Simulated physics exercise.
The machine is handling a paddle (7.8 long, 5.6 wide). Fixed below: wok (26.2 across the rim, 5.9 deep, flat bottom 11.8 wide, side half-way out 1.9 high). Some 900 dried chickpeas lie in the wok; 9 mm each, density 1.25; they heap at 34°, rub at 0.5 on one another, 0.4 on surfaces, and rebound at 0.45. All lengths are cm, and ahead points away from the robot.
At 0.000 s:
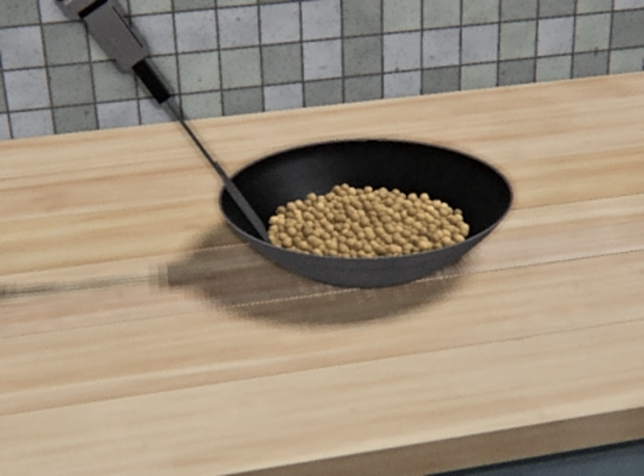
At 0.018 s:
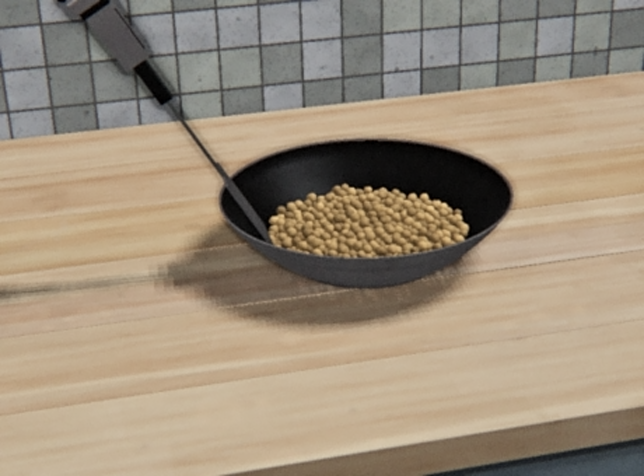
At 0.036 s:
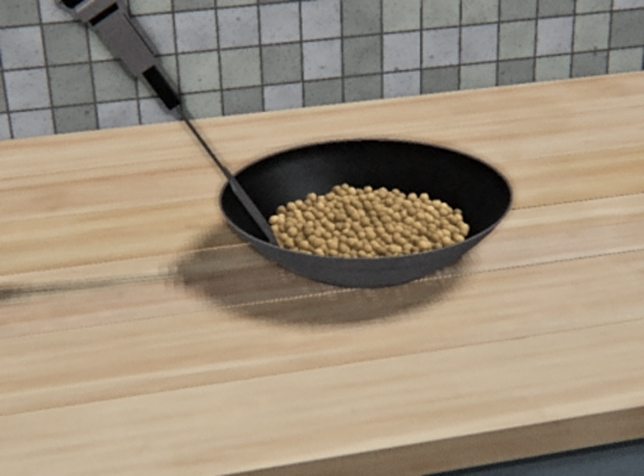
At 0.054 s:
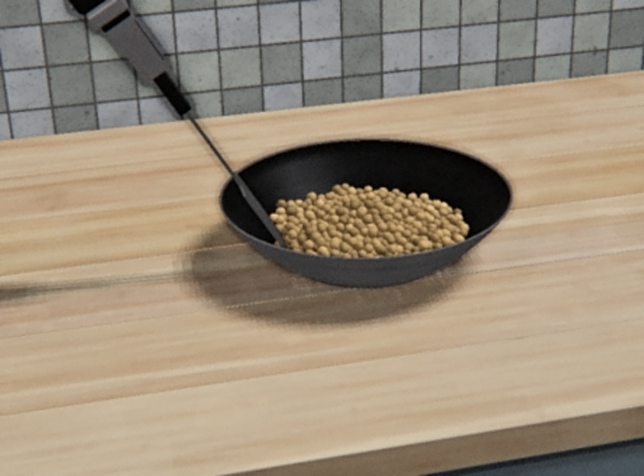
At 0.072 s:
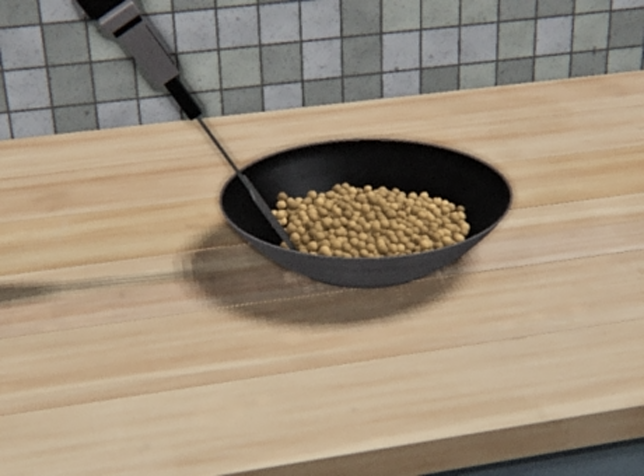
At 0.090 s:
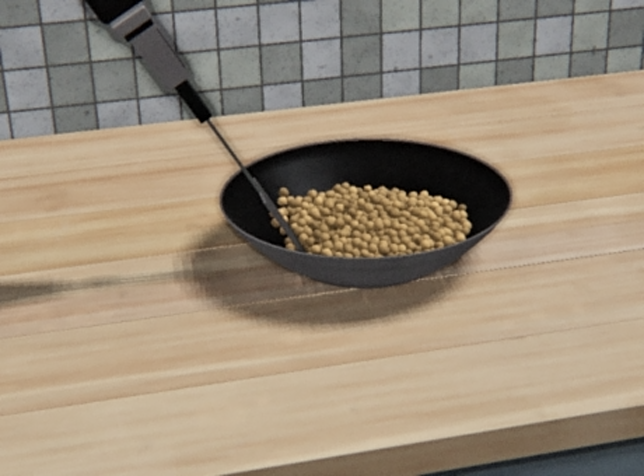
A paddle held by a robotic arm slides a short way to the right inside a dark wok on a wooden counter, pressing into the left edge of a heap of dried chickpeas, which shifts only slightly.
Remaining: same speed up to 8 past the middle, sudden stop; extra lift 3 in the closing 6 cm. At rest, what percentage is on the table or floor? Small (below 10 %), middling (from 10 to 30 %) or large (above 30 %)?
On the table or floor the share is small, below 10 %.
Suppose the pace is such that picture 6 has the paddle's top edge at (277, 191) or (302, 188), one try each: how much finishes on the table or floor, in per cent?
Some 10 and 20 per cent.
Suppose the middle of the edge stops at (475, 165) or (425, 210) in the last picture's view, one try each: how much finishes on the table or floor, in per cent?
About 15 and 0 per cent.
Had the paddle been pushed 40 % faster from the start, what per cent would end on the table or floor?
It would be near 10 per cent.
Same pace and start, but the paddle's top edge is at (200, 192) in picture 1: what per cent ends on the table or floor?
About 0 per cent.
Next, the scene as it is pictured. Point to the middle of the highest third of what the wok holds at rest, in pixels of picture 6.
Around (448, 207).
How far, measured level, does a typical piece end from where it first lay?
Roughly 3 cm.
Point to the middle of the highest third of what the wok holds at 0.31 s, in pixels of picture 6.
Around (429, 203).
By 0.20 s, sloping 60°, highest piece 13 above the table; 899 in the wok, 1 on the blade or in flight.
By 0.31 s, sloping 60°, highest piece 15 above the table; 898 in the wok, 2 on the blade or in flight.
By 0.57 s, sloping 60°, highest piece 7 above the table; 844 in the wok, 44 on the table or floor, 12 on the blade or in flight.
By 1.62 s, sloping 60°, highest piece 6 above the table; 844 in the wok, 56 on the table or floor.
Final count, 844 in the wok, 56 on the table or floor. That is 6 % on the table or floor.
